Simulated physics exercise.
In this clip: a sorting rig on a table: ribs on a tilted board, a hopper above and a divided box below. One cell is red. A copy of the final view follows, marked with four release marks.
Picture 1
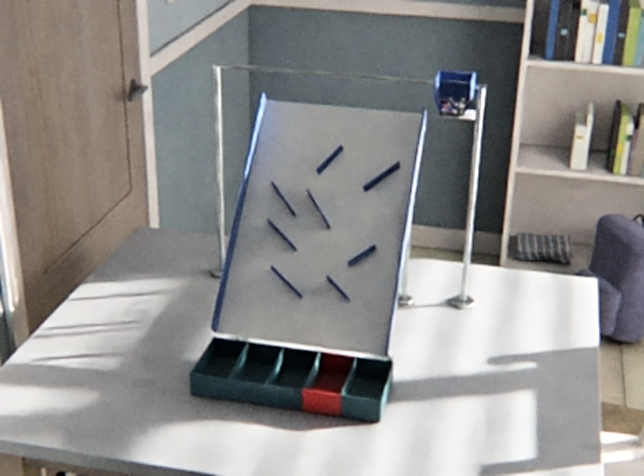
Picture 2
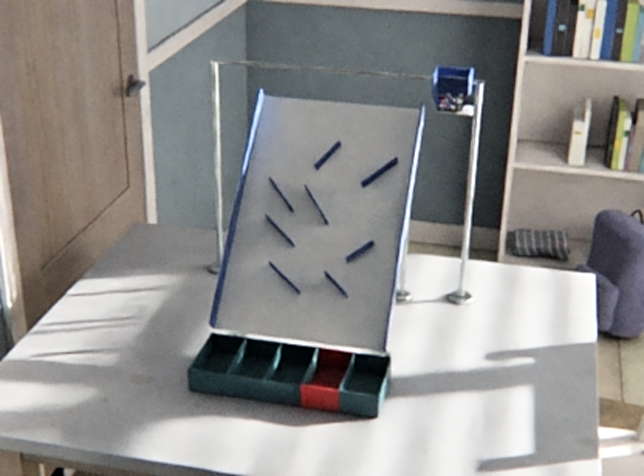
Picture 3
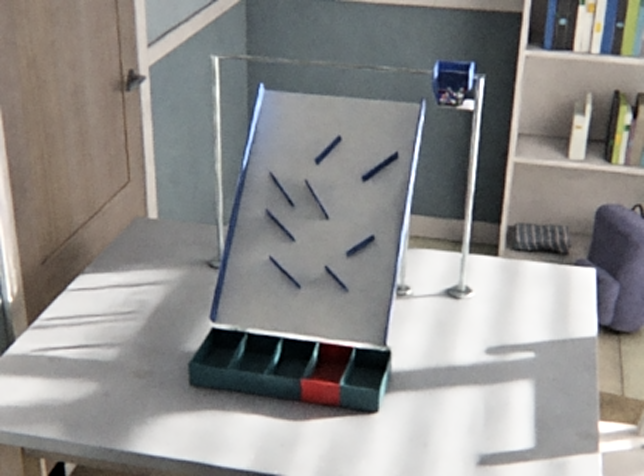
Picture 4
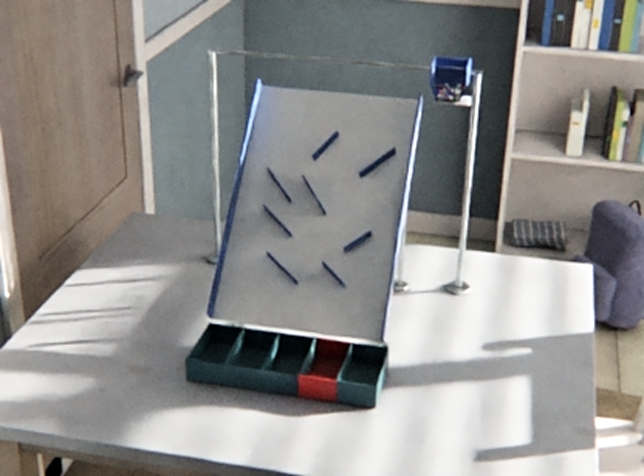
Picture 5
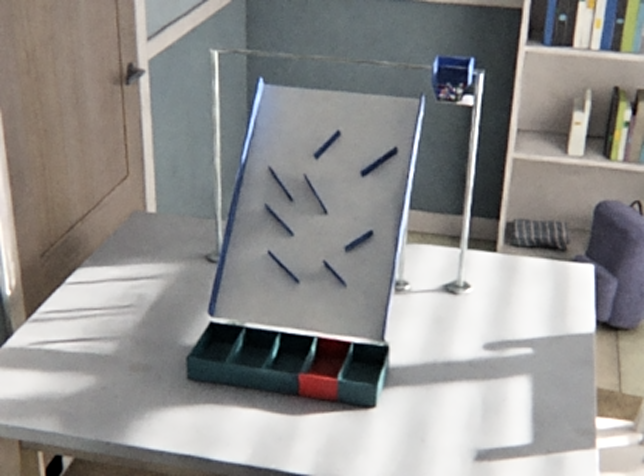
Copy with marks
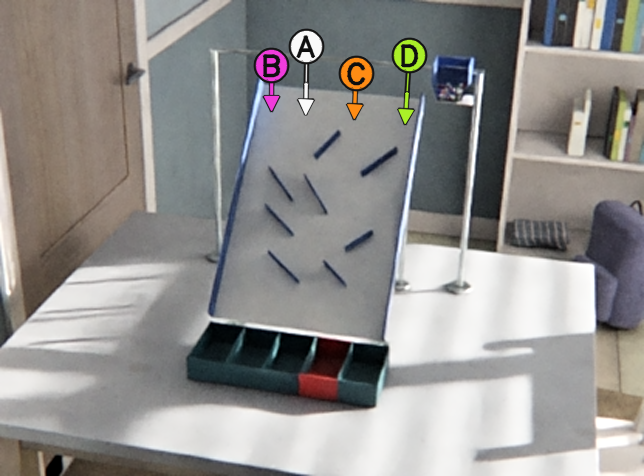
A pale table stands in a sunlit room with a wooden door at left and bookshelves at right, seen from slightly above. On it a tilted grey board with blue edges and short dark blue ribs rises behind a dark green divided box with one red cell, while a small blue hopper hangs at upper right. Nothing on the rig moves; only the camera shifts very slightly.
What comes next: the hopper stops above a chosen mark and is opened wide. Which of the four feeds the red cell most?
Use mark A.
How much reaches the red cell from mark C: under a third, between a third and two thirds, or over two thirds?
It is under a third.
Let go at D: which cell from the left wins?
It is the fifth one.
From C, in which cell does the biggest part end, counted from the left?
The fifth.
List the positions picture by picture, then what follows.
The first frame shows hopper near (453, 105), jelly beans, door shut.
The second frame shows ribs (315, 166) to (339, 140), (361, 183) to (397, 157), (270, 177) to (291, 208).
The third frame shows ribs (305, 179) to (327, 215), (266, 209) to (293, 237), (346, 253) to (374, 235).
The fourth frame shows ribs (266, 252) to (296, 281), (322, 261) to (344, 284).
The fifth frame shows red cell near (318, 386), number 4 of 5 from the left.
On the marked copy, mark A meets the board at (305, 109); mark B meets the board at (271, 105); mark C meets the board at (354, 113); mark D meets the board at (405, 118).
With A, close to a third in the red cell, close to two thirds in other cells.
With B, a small share in the red cell, the bulk in other cells.
With C, only a few in the red cell, all but a few in other cells.
With D, only a few in the red cell, all but a few in other cells.
